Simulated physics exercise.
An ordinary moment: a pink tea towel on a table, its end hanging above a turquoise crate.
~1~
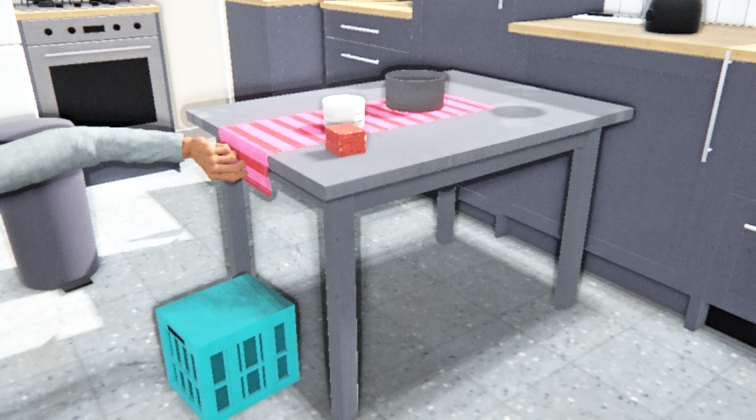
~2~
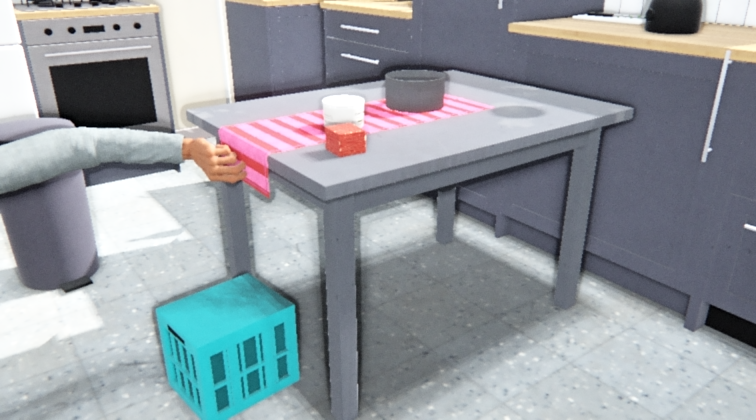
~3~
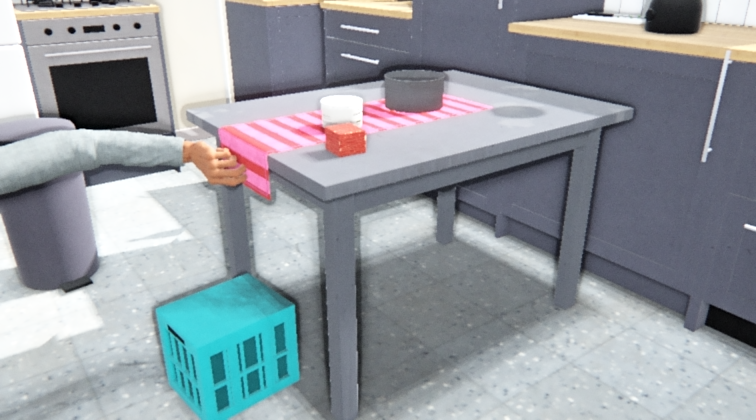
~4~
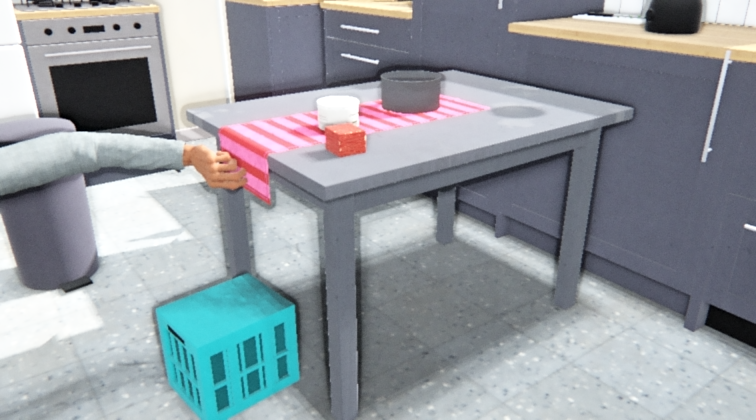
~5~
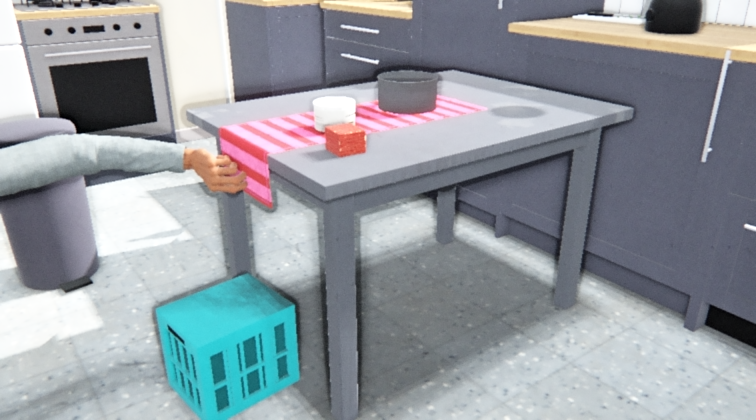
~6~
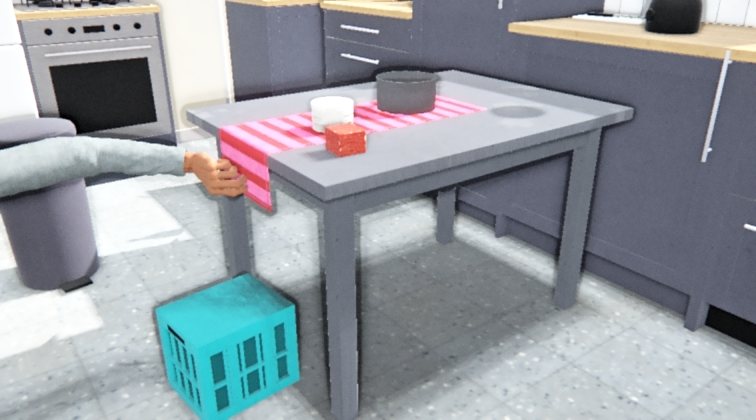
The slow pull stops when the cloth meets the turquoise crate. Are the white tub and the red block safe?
In the end the white tub is carried off the end, the red block stays on the table.
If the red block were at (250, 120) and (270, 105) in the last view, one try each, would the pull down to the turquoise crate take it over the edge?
First, it comes down; second, it keeps clear of the edge.
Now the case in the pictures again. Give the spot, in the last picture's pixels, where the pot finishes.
Its middle is at (317, 107).
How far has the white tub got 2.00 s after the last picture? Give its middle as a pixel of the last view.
At about (226, 282).
Then, 1.00 s after the last picture, hem going down; tub carried along near (278, 125); block unmoved.
Then, 2.00 s after the last picture, hem on the crate; tub down below near (226, 281); block unmoved.
At rest, hem on the crate; tub down below near (226, 281); block unmoved. The white tub falls off and the red block remains up there.
